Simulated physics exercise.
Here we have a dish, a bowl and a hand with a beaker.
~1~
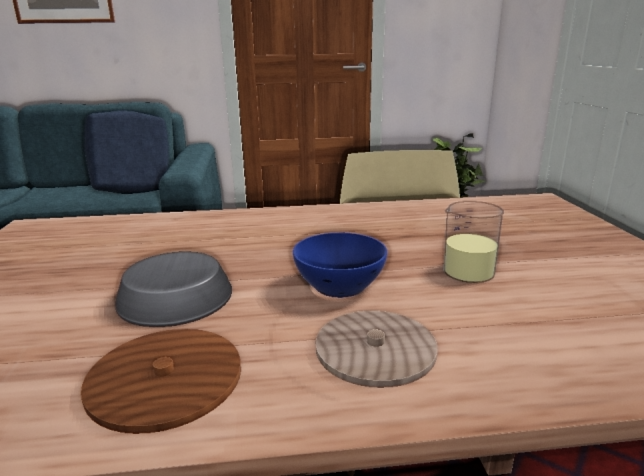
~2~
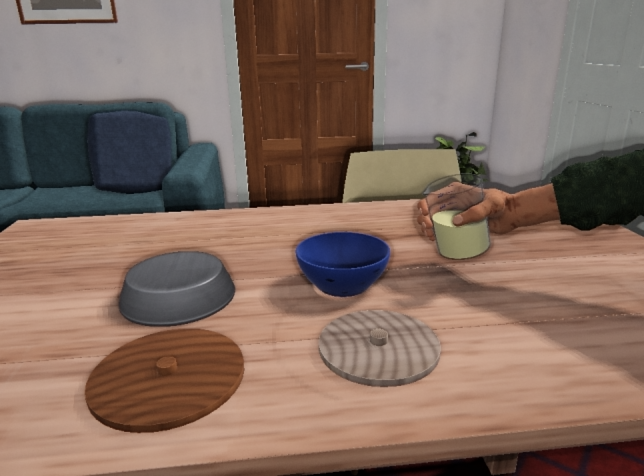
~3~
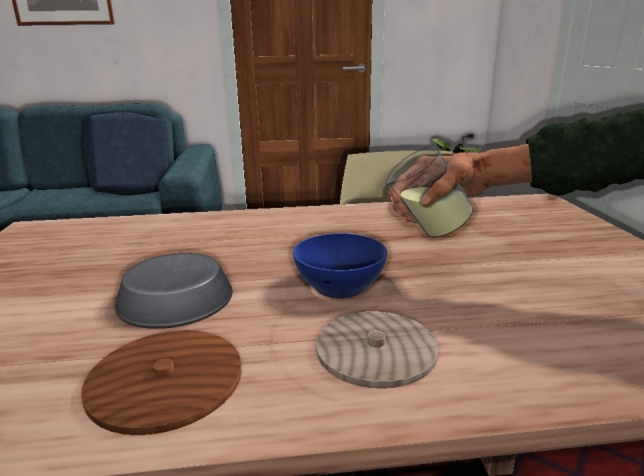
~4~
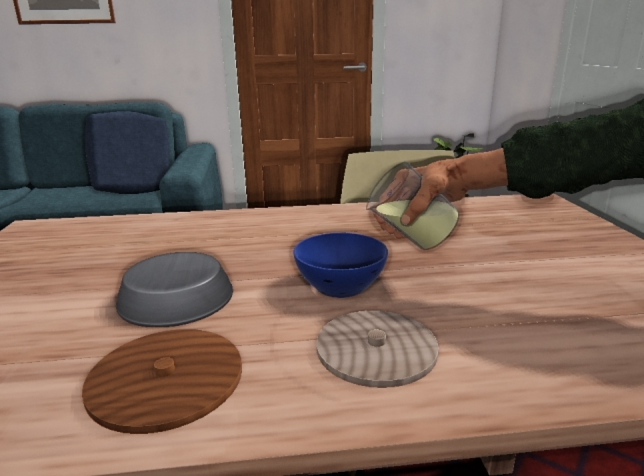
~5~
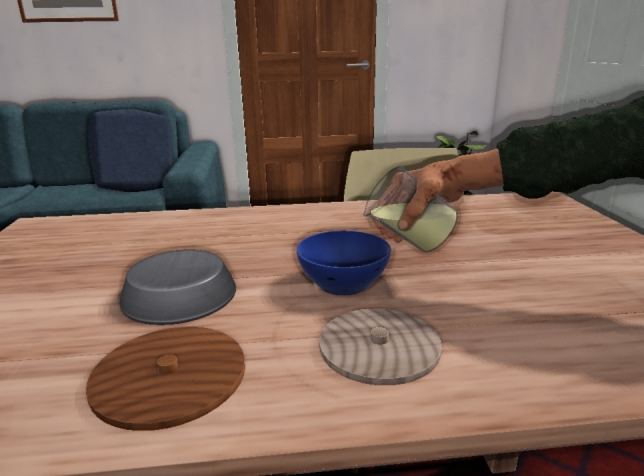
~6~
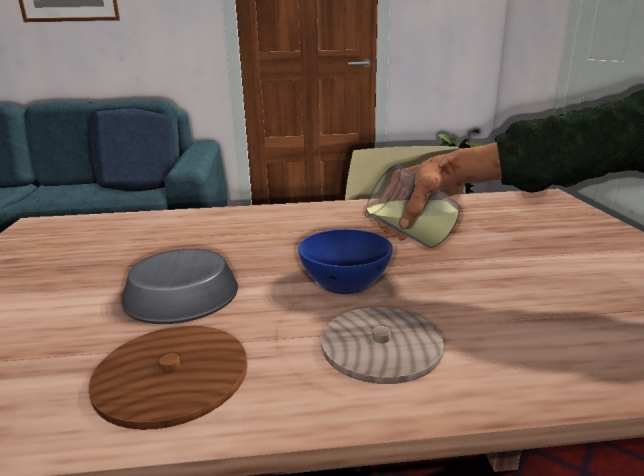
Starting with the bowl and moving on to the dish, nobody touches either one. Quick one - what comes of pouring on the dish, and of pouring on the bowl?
The dish gets nothing; the bowl gets some.
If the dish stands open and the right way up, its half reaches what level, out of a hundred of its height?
About 20 per cent.
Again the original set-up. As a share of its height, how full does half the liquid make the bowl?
Around 30 in a hundred.
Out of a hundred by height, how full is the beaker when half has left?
Fill height: Near 20 per cent.
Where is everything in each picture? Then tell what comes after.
Before the pour; beaker (472, 240) about half full; bowl (340, 270) open; dish (174, 286) upside down, in the first picture.
The beaker is on its way; beaker about half full, surface at (459, 219); bowl (343, 270) open, in the second picture.
Tilting; beaker (431, 192) tipped 35° with all of its load; dish (174, 287) upside down, in the third picture.
No stream yet; beaker (413, 206) tipped 45° with all of its load; bowl (341, 270) open, in the fourth picture.
Still nothing leaves it; beaker (411, 209) tipped 50° with all of its load; dish (178, 284) upside down, in the fifth picture.
On the point of pouring; beaker (412, 207) tipped 55° with all of its load; bowl (345, 267) open; dish (180, 283) upside down, in the sixth picture.
A moment on, the lemonade goes into the bowl.
Further on, it runs off the upturned base of the dish.
When it is over, the bowl has its share inside; the dish is empty, in a puddle.
